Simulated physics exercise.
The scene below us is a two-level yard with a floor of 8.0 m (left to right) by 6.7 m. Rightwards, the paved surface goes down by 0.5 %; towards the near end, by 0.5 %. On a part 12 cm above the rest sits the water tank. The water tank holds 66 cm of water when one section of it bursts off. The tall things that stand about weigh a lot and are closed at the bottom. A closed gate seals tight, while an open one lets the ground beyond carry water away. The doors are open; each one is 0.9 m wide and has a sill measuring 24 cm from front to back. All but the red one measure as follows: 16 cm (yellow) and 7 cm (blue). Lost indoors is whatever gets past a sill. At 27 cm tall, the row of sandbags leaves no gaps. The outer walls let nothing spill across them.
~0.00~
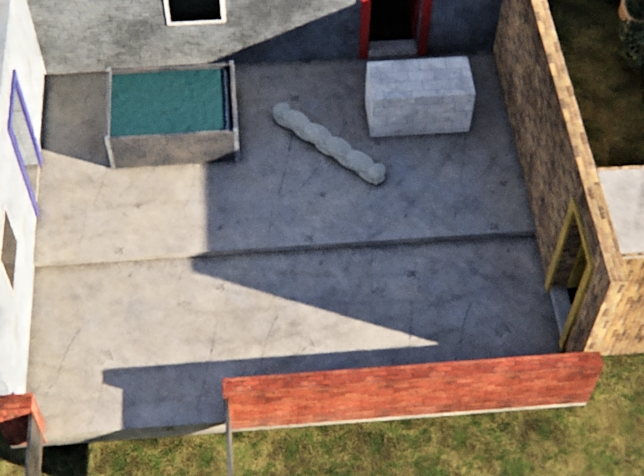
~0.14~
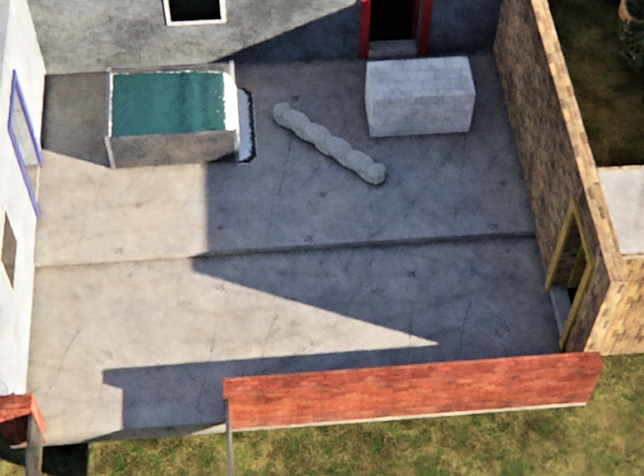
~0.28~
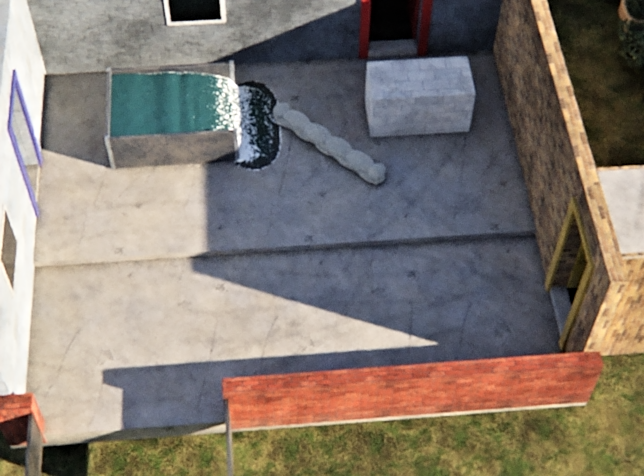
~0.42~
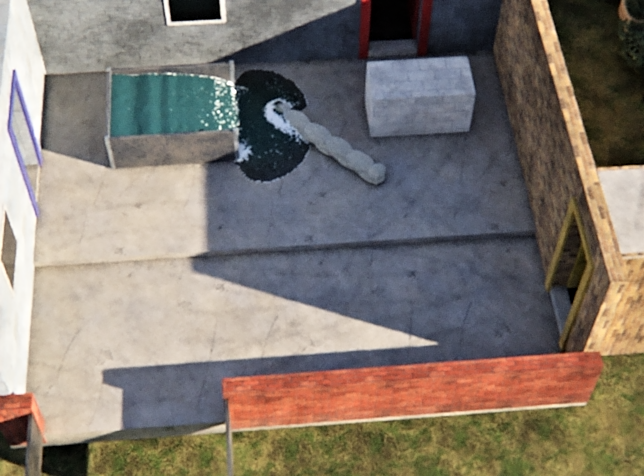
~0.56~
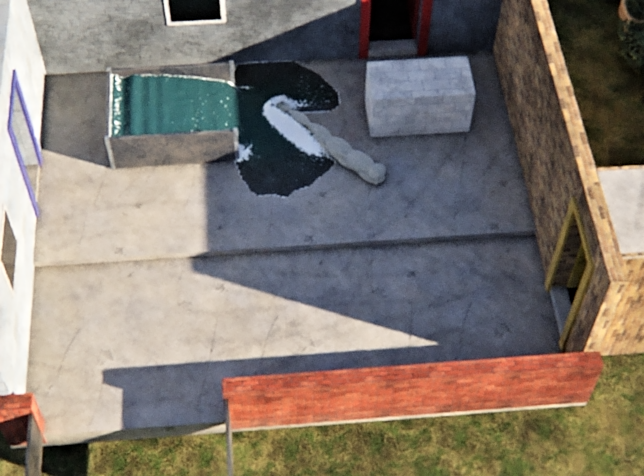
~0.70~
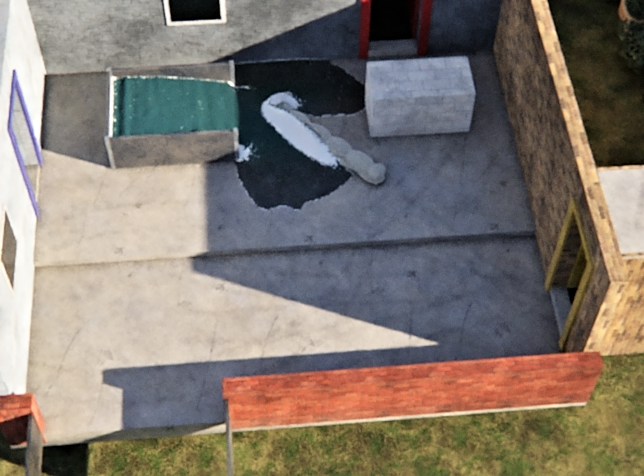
In a walled concrete yard, teal water pours from the right side of a raised tank, foams against a diagonal row of sandbags, and spreads around both sides in a dark sheet reaching the pale block.
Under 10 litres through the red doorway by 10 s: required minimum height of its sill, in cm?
Roughly 8 cm.
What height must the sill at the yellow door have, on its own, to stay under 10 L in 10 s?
Roughly 13.5 cm at the yellow door.
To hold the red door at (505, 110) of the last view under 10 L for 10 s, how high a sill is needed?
It needs about 13.5 cm.
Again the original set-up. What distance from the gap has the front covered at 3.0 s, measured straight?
I make it some 7.0 m.
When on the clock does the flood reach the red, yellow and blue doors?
Arrival: Red 1.1 s, yellow 2.6 s, blue not in the 10 s.
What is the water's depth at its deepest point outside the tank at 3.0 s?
I'd put it near 29 cm.
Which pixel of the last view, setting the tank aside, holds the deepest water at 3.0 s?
At about (495, 73).
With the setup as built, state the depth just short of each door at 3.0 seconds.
Before red it's 8 cm, before yellow 7 cm, before blue 0 cm.
After 1.4 s water covers 20 % of the floor, deepest (40 cm) near (276, 124); 12 cm at the red door, 0 litres in over its 15 cm sill.
After 3.0 s water covers 50 % of the floor, deepest (29 cm) near (495, 73); 8 cm at the red door, 0 litres in over its 15 cm sill.
After 10.0 s water covers 80 % of the floor, deepest (10 cm) near (555, 382); 5 cm at the red door, 0 litres in over its 15 cm sill.
At the red door as built, the water arrived by 1.1 s and peaked near 12 cm at 1.4 s.
Run again over the same 10 s with other heights there, 19 litres in over 7 cm, 4 litres over 9.5 cm. The limit of 10 litres is kept from about 8 cm up.
